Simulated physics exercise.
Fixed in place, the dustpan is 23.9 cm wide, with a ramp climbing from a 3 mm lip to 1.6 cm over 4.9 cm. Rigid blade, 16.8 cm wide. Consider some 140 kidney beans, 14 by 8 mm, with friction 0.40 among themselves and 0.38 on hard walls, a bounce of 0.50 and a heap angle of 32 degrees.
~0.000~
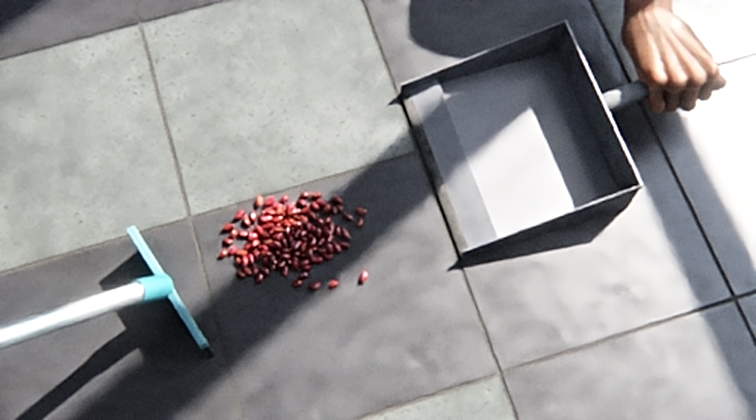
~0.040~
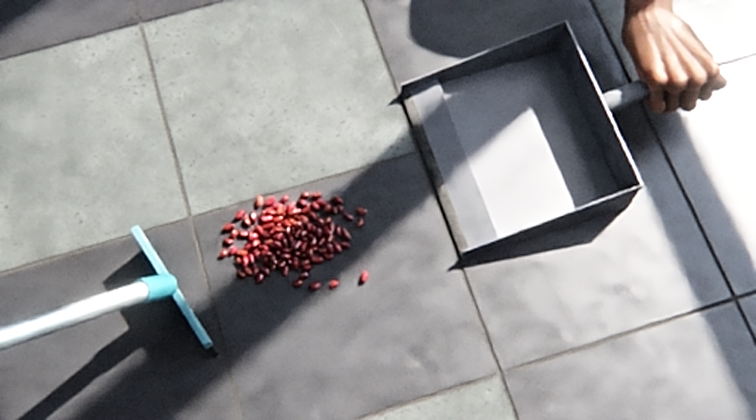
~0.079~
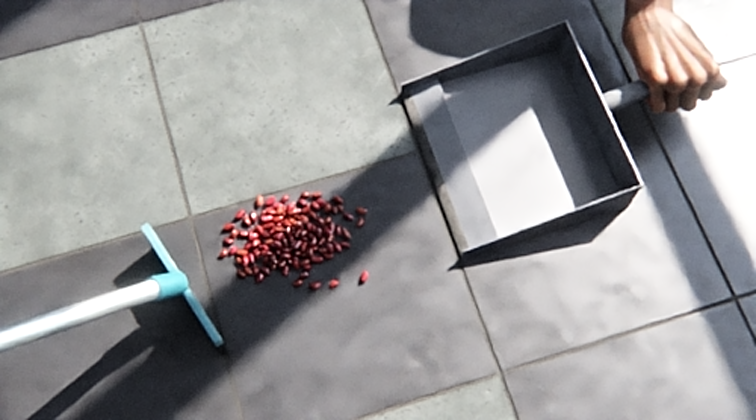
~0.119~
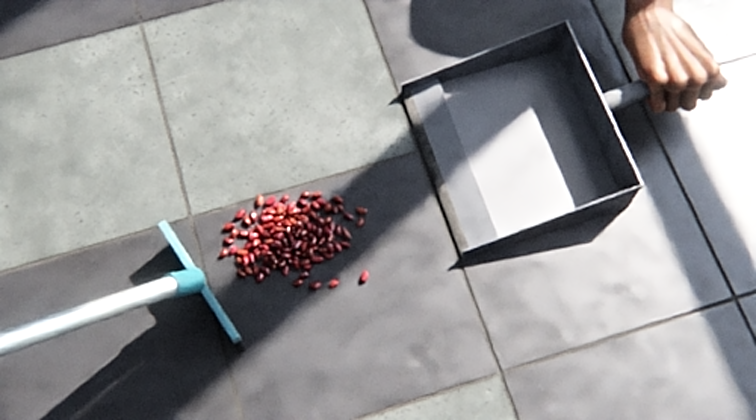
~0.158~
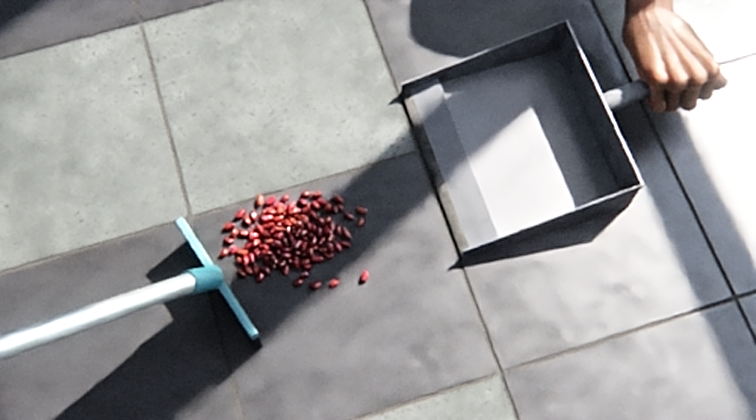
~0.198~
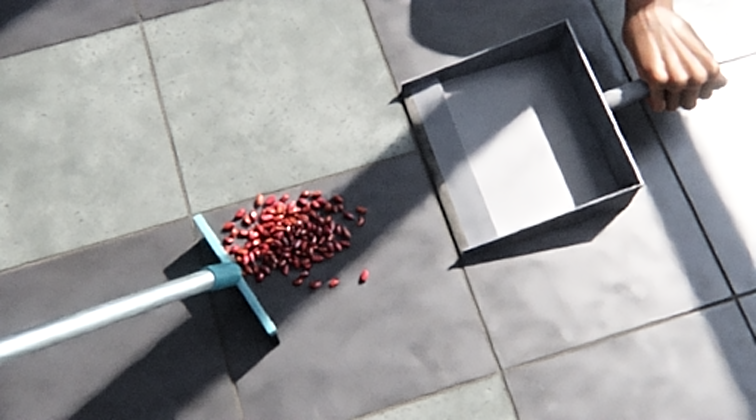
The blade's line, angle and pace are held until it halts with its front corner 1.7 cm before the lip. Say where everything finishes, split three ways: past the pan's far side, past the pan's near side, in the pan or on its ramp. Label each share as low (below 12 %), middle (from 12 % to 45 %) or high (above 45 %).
Past the pan's far side - low; past the pan's near side - low; in the pan or on its ramp - low.
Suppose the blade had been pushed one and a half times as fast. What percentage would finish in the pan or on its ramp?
Share: Near 5 %.
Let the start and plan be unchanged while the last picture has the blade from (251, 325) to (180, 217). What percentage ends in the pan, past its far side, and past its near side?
Split: Pan = 5, far = 5, near = 0.
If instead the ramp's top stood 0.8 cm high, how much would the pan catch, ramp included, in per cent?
Estimate: About 5 in a hundred.
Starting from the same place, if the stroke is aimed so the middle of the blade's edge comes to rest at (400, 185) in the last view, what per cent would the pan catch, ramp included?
Close to 15 in a hundred.
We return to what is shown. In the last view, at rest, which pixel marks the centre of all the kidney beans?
Somewhere around (403, 189) in the final frame.
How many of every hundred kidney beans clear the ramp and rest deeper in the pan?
Estimate: Near 0 per cent of all.
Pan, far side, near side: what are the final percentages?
Far side - 0; near side - 5; pan - 0.
Then, at 0.42 s, middle of the blade 15 cm from the lip; 0 % over the lip, far side 0 %, near side 0 %.
After 0.56 s, middle of the blade 8 cm from the lip; 0 % over the lip, far side 0 %, near side 5 %.
Then, at 0.84 s, middle of the blade 4 cm from the lip; 0 % over the lip, far side 0 %, near side 5 %.
At rest (2.4 s), far side 0 %, near side 5 %, pan 0 %, in front of the lip or behind the blade 95 %.
